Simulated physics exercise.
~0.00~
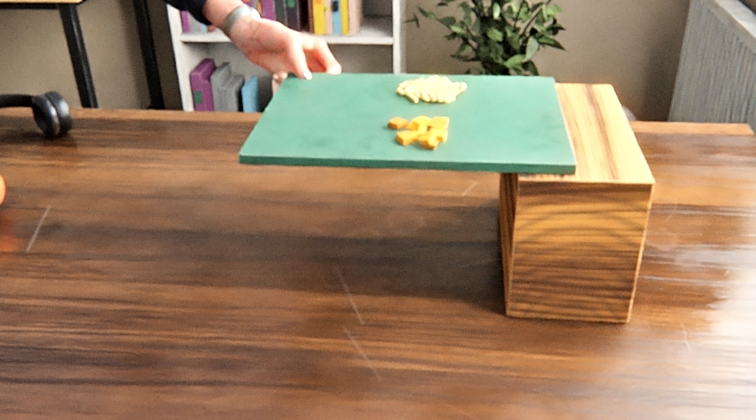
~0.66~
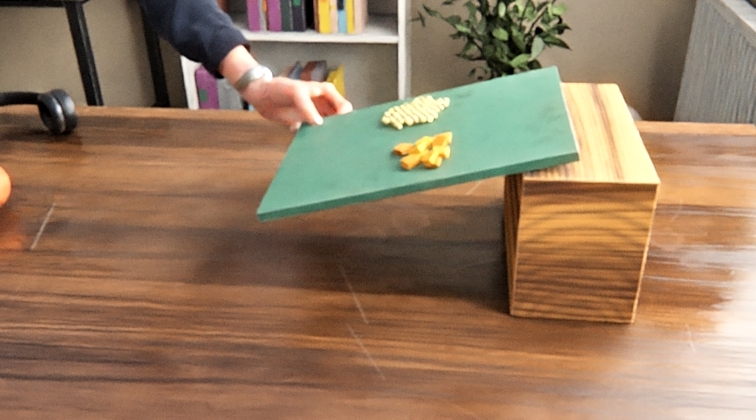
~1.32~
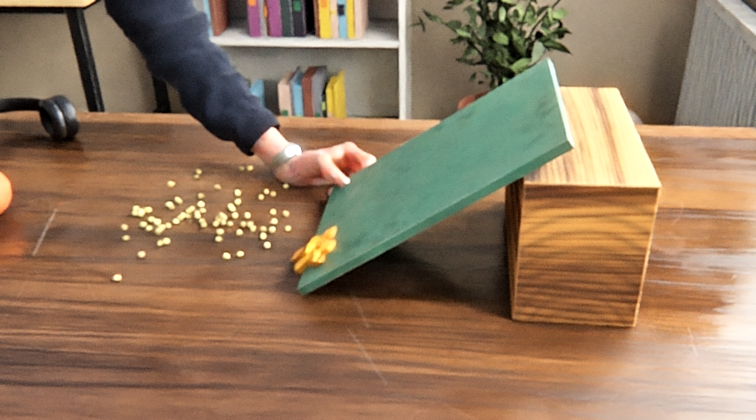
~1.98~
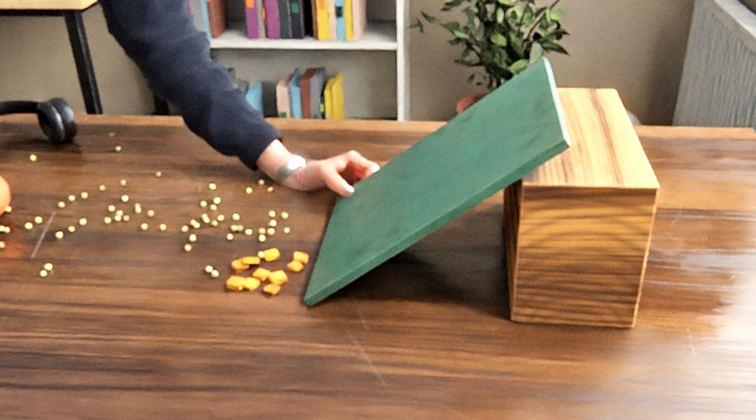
A green board reaches left from a striped wooden block on a dark wooden table, seen from the front and slightly above, with a bookshelf and a leafy plant behind. Small pale yellow pieces lie toward the back of the board and orange chunks nearer the front, while a hand holds the left end. The hand lowers that end, and both portions stay on at first. As the slope steepens, the pale pieces roll off and scatter leftward, then the orange chunks slide off. The board ends as a ramp, the orange chunks close to its foot and the pale pieces spread farther left.
